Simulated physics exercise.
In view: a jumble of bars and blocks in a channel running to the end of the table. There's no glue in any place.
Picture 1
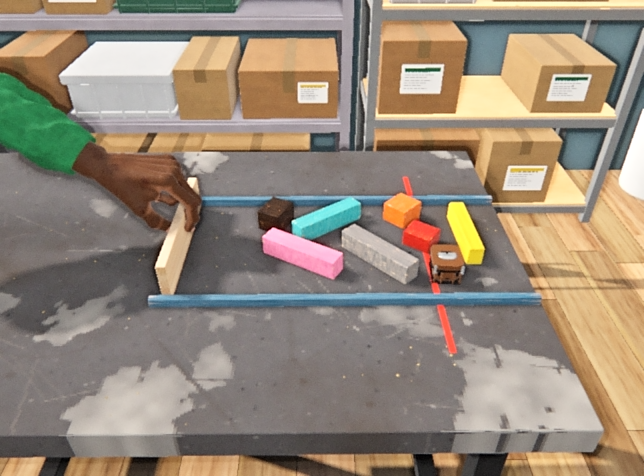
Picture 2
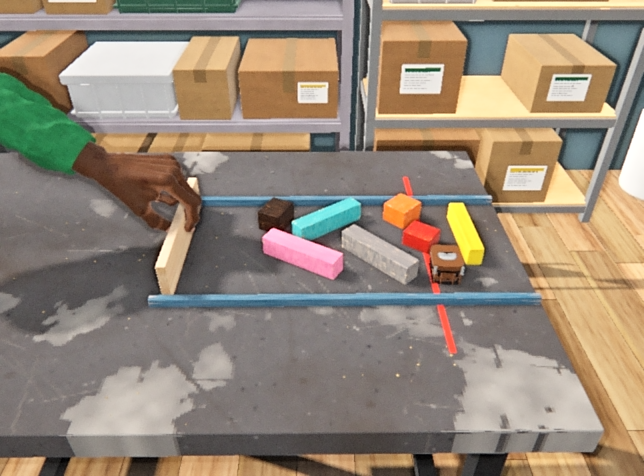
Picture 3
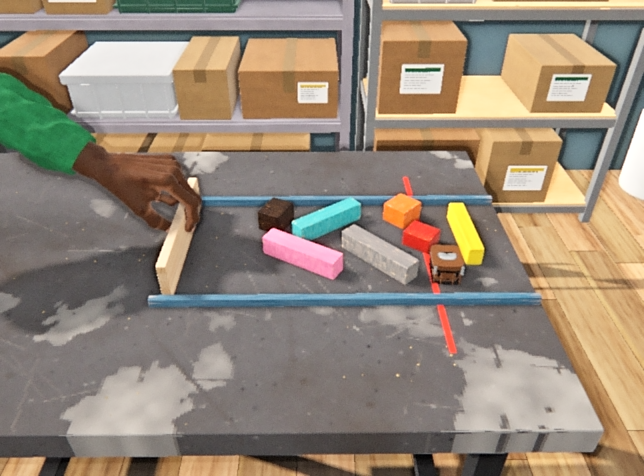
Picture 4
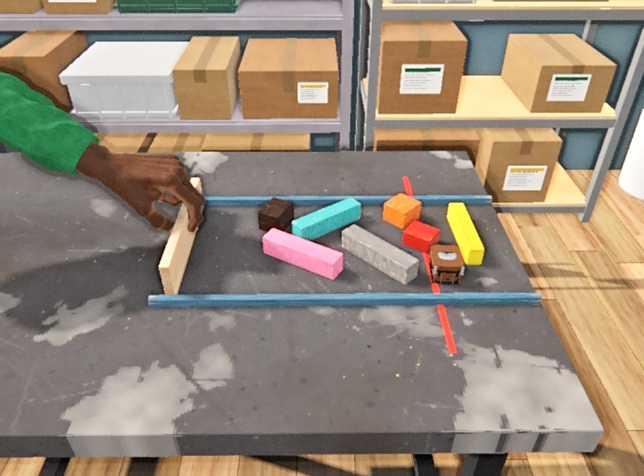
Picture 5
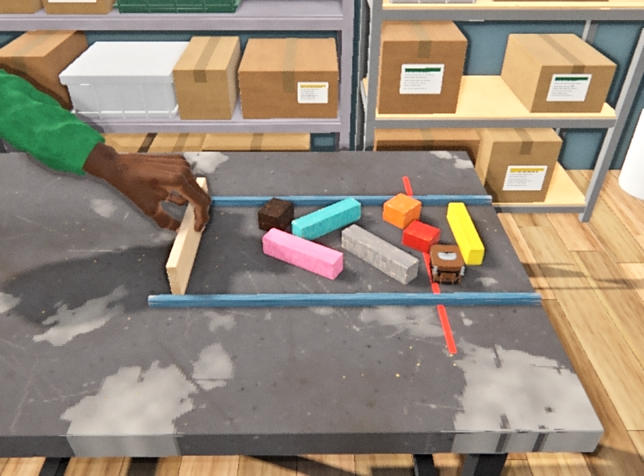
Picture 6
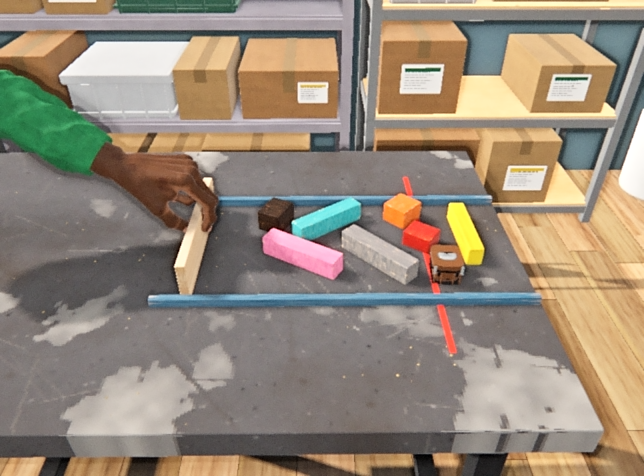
On a worn gray table in front of shelves of boxes, a hand in a green sleeve held a wooden board upright, then slid it slightly right toward the colorful blocks, which stayed still.
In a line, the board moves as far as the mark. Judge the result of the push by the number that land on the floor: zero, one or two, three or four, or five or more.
The number that land on the floor is zero.
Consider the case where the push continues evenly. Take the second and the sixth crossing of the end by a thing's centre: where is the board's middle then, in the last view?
At (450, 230) for the second, at (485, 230) for the sixth.
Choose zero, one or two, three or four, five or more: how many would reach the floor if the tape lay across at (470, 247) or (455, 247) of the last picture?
Falls: 3 or 4, then either one or two.
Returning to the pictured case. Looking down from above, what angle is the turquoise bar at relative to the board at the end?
Roughly 40° out of line.
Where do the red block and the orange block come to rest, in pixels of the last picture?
About (479, 239), and the other about (479, 220).
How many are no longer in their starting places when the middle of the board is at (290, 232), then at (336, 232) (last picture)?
At first I count 3, and then 5.
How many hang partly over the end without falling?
So the number is 1.
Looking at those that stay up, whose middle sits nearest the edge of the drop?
Yellow stick.
Early on, none off yet; yellow stick at rest near (465, 232); brown case at rest near (446, 265); red block at rest near (421, 237).
Finally, the number that fall off is zero.
